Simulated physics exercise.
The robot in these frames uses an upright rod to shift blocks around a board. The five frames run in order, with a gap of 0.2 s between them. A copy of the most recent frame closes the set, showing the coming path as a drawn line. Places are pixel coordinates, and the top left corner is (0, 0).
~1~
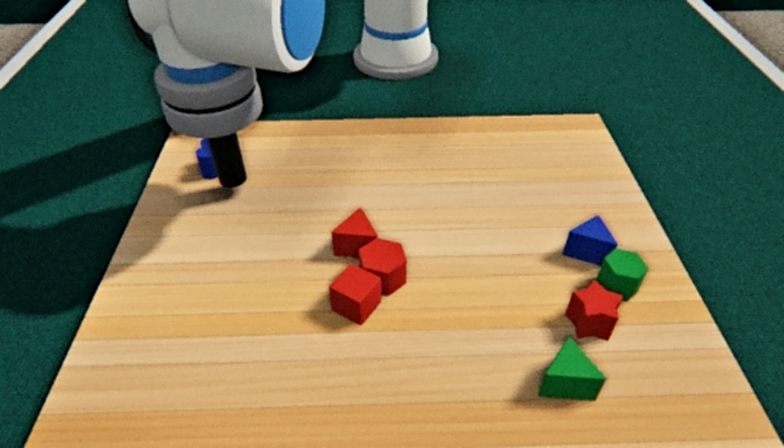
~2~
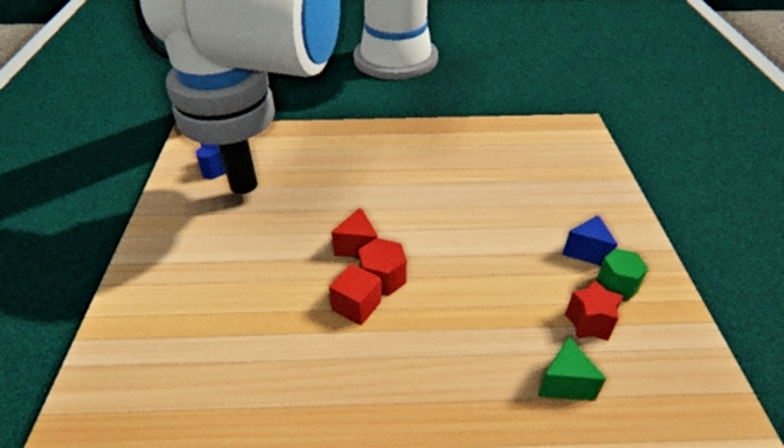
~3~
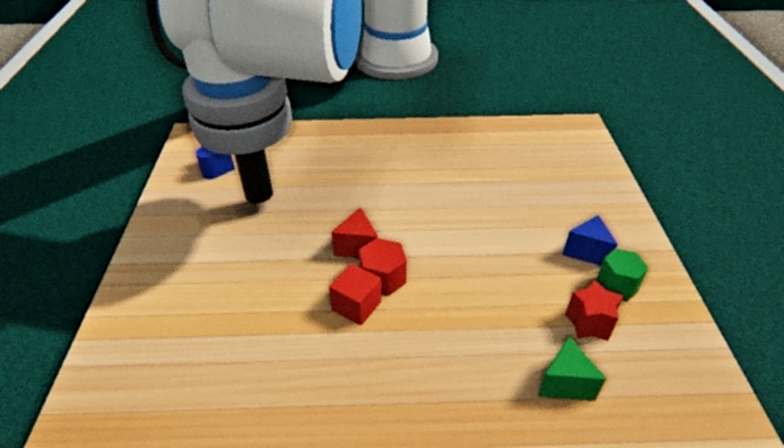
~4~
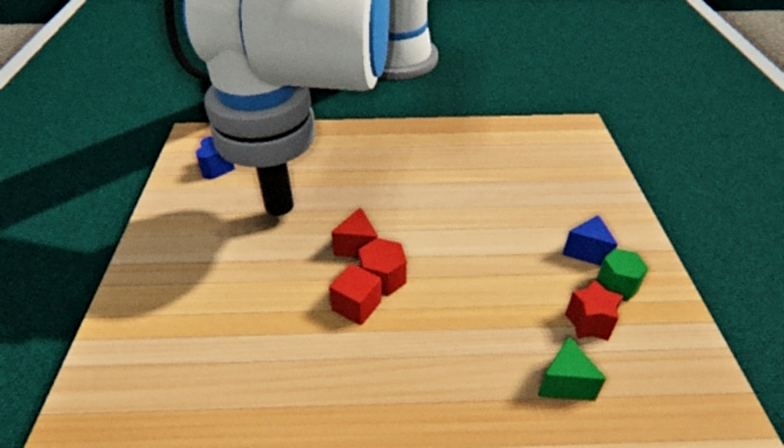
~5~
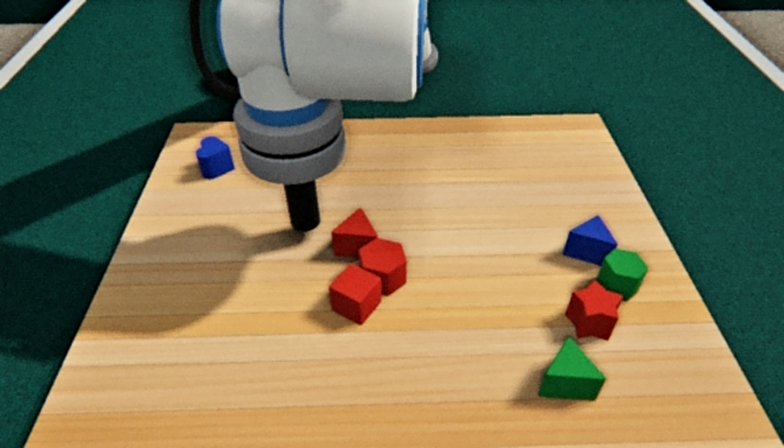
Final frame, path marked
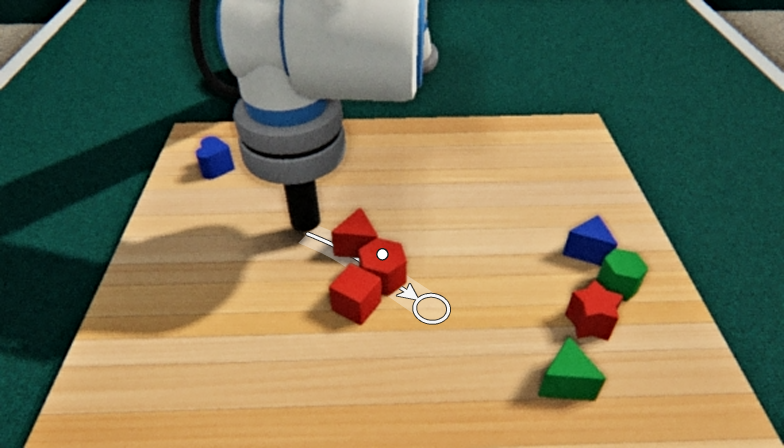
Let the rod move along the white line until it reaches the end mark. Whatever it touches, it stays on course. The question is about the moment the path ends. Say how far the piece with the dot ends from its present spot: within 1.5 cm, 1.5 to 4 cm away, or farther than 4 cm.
Once the path is done, the piece with the dot lies more than 4 cm from its present place.
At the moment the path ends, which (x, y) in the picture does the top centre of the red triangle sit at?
It will likely be found at (406, 234).
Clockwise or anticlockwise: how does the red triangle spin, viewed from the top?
Answer: Anticlockwise.
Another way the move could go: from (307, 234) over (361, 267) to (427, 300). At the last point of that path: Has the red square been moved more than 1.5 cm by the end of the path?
No.
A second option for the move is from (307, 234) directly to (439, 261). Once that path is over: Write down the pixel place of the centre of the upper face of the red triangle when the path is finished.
The answer is (465, 254).
Drawn move, from (307, 234) via (349, 253) and (388, 279), ending at (432, 308); the dot is on the red six-sided block.
What follows on the original path. One third of the way, rod (348, 242); red triangle (378, 229), turned 35° anticlockwise; red six-sided block (386, 256), turned 15° clockwise.
Two thirds of the way, rod (388, 268); red triangle (405, 233), turned 70° anticlockwise; red six-sided block (419, 276), turned 40° clockwise.
At the end, rod (432, 297); red square still; red triangle (406, 234), turned 75° anticlockwise; red six-sided block (464, 310), turned 55° clockwise.
